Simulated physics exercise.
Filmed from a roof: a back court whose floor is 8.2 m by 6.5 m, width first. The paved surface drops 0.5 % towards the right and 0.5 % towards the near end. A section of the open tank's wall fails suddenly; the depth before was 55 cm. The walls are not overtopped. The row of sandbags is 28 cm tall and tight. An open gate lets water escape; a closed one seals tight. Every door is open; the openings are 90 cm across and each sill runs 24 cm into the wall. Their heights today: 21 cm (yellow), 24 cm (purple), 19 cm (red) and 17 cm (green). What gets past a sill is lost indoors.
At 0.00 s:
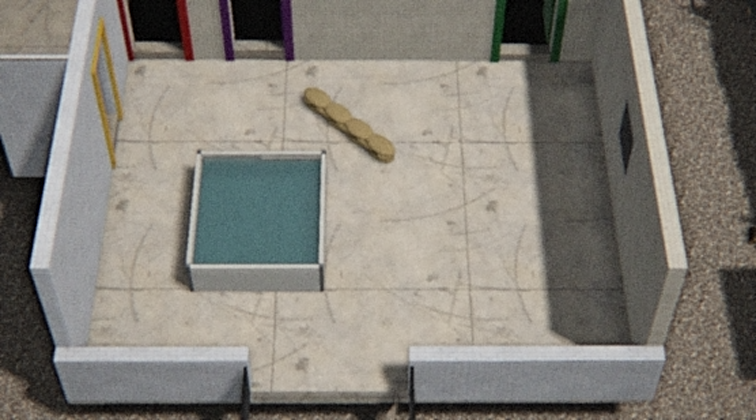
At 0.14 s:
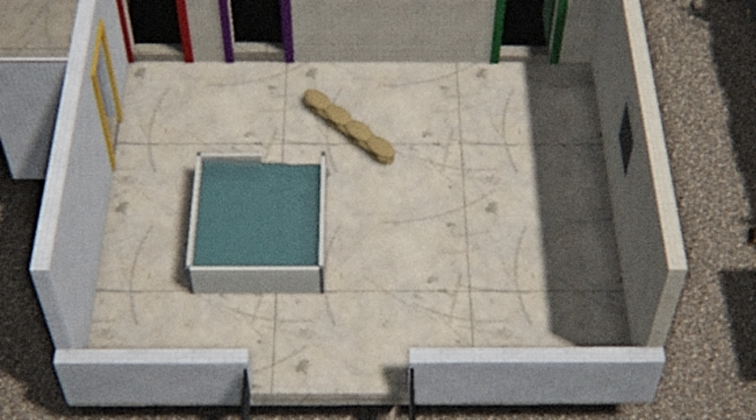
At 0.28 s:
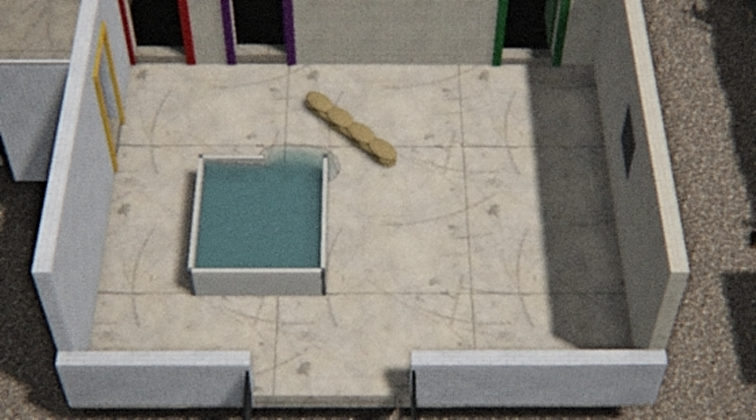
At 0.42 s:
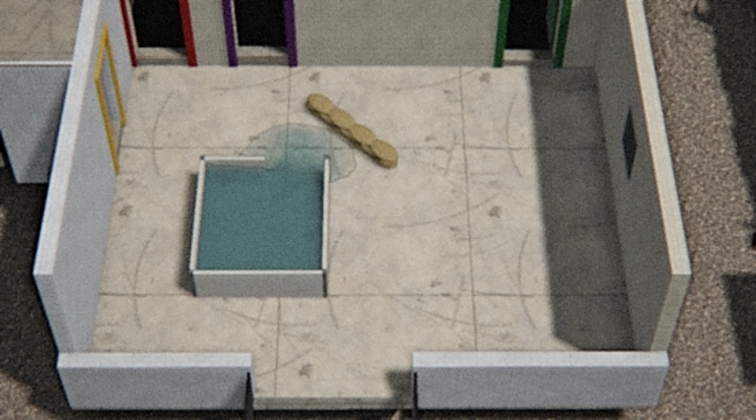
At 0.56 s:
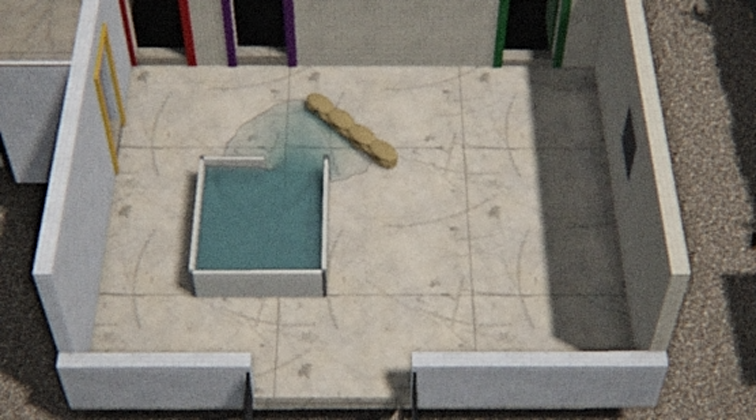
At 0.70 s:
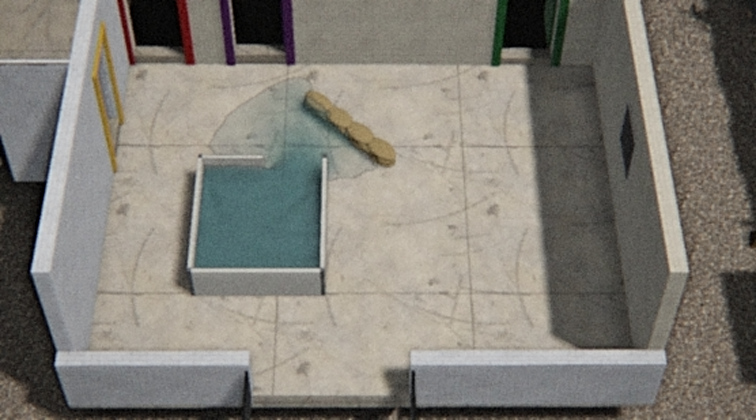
Water broke out through a gap in the far wall of the square open tank, then spread in a thin, widening fan across the pale floor, reaching the row of tan, rounded objects behind it.
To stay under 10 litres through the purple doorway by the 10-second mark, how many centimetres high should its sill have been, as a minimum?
Some 23 cm above the ground.
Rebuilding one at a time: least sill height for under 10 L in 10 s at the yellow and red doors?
Roughly 8.0 cm at yellow and 21 cm at red.
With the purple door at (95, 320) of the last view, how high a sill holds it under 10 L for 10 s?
Roughly 8.0 cm.
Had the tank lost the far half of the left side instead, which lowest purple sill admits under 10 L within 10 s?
Then roughly 6.0 cm.
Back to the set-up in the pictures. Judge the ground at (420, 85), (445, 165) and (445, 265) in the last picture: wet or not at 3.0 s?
In that order: Wet, dry, under water.
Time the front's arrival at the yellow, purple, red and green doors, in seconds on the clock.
Yellow 2.8 s, purple 1.0 s, red 1.8 s, green 4.0 s.
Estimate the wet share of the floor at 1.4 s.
Some 10 per cent of it.
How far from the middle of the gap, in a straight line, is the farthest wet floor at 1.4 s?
Roughly 3.0 m.
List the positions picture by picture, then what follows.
In the first frame, the open tank at (258, 211) is whole and still, 55 cm deep; the purple door at (257, 19) is dry.
In the second frame, the front is at a hidden place, 0.3 m from the gap on the far side; 0.2 m2 of floor is wet, 55 cm left at the back.
In the third frame, water pours out on the far side and has run 0.7 m, to (273, 149); about 9 cm deep outside, 55 cm at the back.
In the fourth frame, the gap is on the far side, the front 1.3 m out at (290, 127); the back of the open tank holds 55 cm.
In the fifth frame, the gap is on the far side, the front 1.8 m out at (294, 103); the back of the open tank holds 55 cm.
In the sixth frame, the front is at (293, 82), 2.3 m from the gap on the far side; 3.1 m2 of floor is wet, 55 cm left at the back; 0.7 m in a straight line remain to the purple door at (258, 23).
After 1.4 s water covers 10 % of the floor, deepest (38 cm) near (333, 133); 22 cm at the purple door, 0 litres in over its 24 cm sill.
After 3.0 s water covers 30 % of the floor, deepest (34 cm) near (131, 64); 23 cm at the purple door, 5 litres in over its 24 cm sill.
After 10.0 s water covers 85 % of the floor, deepest (12 cm) near (171, 381); 8 cm at the purple door, 6 litres in over its 24 cm sill.
At the purple door as built, the water arrived by 1.0 s and peaked near 26 cm at 2.0 s.
Run again over the same 10 s with other heights there, 32 litres in over 19.5 cm, 0 litres over 26.5 cm. The limit of 10 litres is kept from about 23 cm up.
